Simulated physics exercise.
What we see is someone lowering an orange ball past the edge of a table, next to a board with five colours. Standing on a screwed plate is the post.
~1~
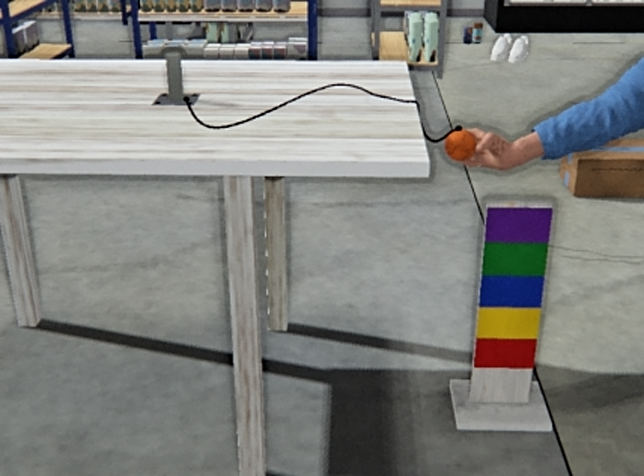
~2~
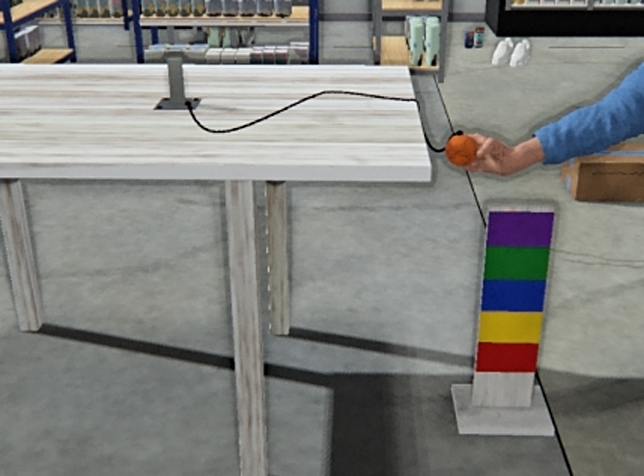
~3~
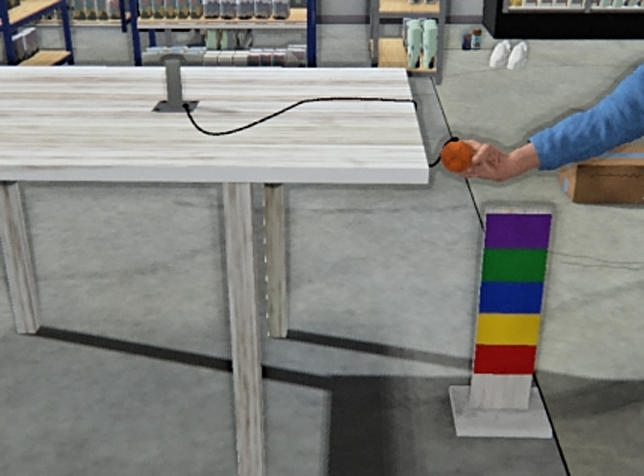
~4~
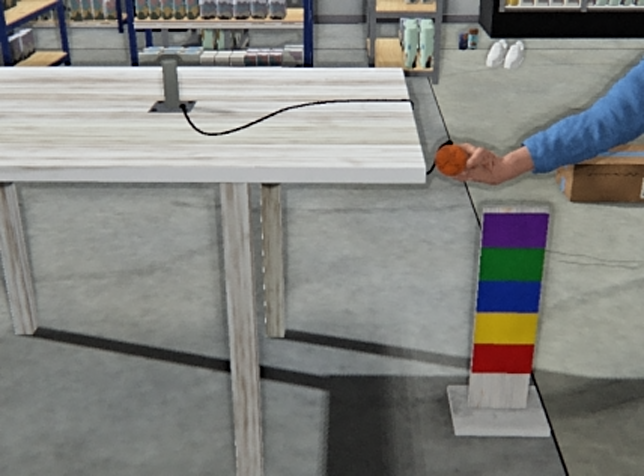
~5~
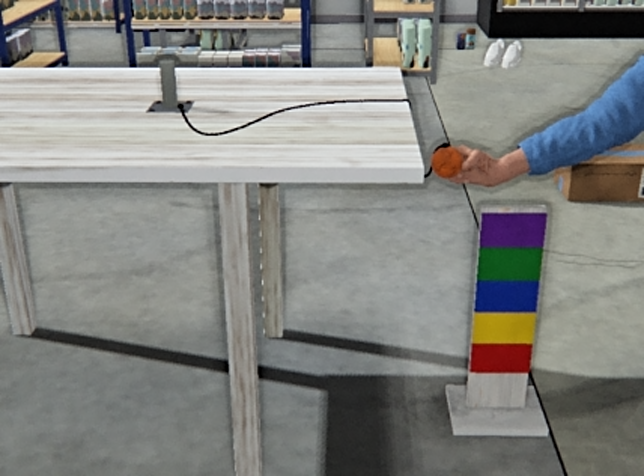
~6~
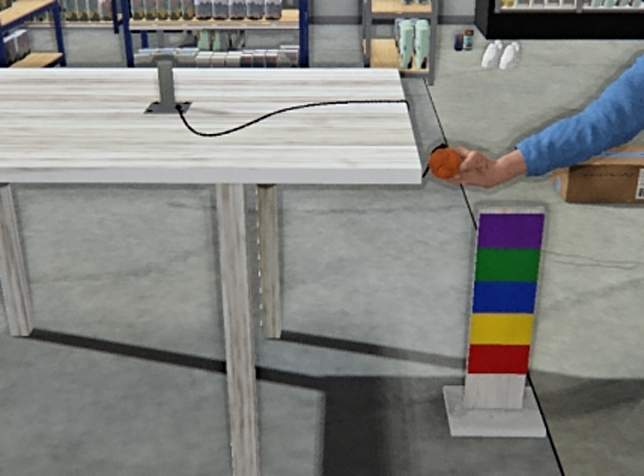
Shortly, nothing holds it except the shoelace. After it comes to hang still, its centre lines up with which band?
It lines up with red.
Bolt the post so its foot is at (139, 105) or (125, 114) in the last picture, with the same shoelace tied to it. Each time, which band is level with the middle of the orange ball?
In turn, yellow and then yellow.
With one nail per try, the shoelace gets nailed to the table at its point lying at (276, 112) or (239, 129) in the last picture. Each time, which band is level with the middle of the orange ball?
Each in turn comes out as green, blue.
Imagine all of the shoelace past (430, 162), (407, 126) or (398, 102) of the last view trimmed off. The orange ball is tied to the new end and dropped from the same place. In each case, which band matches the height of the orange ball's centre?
First cut: Yellow; second: Green; third: Purple.
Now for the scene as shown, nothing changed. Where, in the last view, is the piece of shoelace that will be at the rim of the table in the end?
At (298, 108).
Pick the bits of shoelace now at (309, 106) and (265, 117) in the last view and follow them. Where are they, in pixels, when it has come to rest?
Result - first point (410, 132), second point (362, 115).
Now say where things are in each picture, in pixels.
Orange ball (461, 146); purple (519, 226); green (515, 260); blue (512, 293); yellow (509, 324); red (505, 354), in the first frame.
Orange ball (462, 151); shoelace through (193, 116) (242, 128) (290, 107) (346, 93) (417, 113), in the second frame.
Orange ball (457, 157), in the third frame.
Orange ball (452, 160); shoelace through (188, 119) (237, 130) (286, 109) (365, 101) (414, 144), in the fourth frame.
Orange ball (447, 163), in the fifth frame.
Orange ball (445, 164); shoelace through (184, 120) (232, 131) (284, 110) (364, 102) (408, 148), in the sixth frame.
Soon after, ball near (416, 330); level with yellow.
After that, ball near (387, 352); level with red.
And then, ball near (411, 355); level with red.
In the end, ball near (396, 360); level with red. At red.
